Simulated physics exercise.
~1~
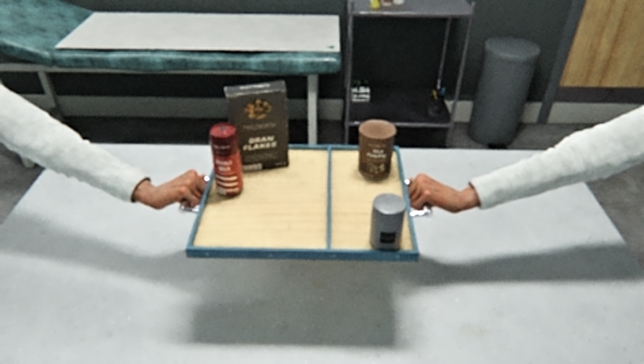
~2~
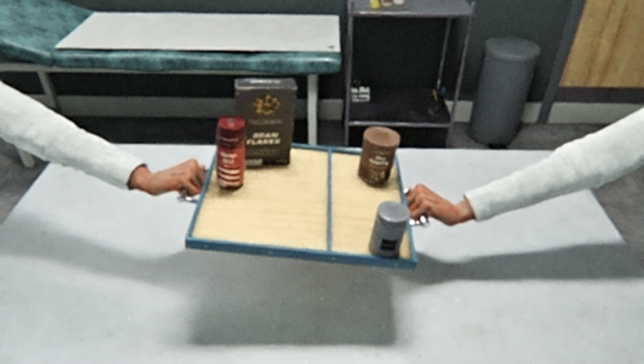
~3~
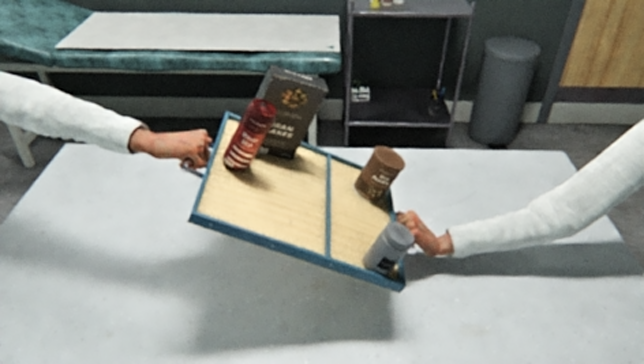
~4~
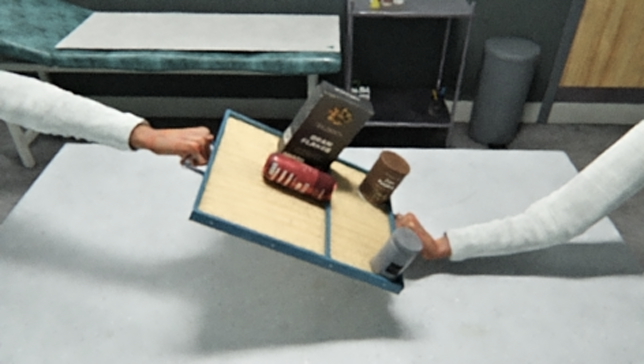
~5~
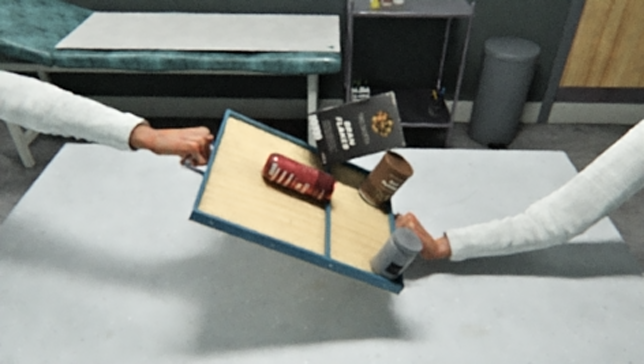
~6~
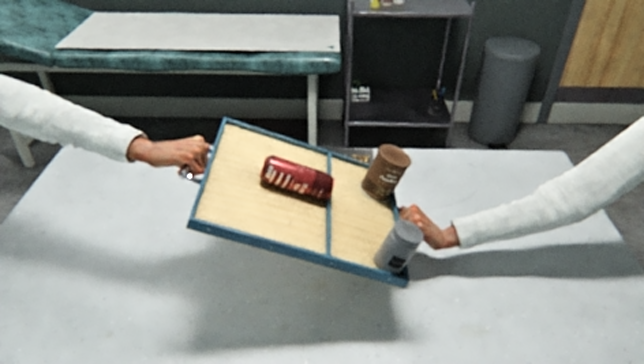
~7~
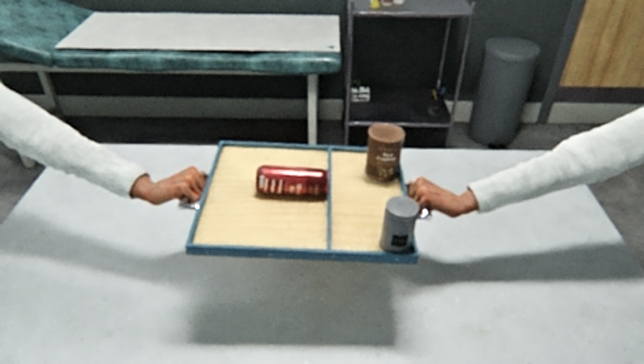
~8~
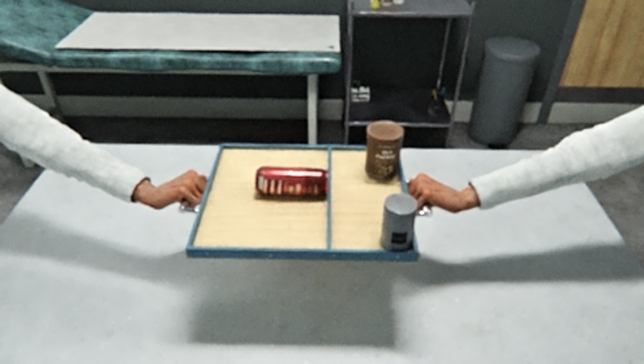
Two hands tilt a tray right and level it, toppling a can and losing a box.
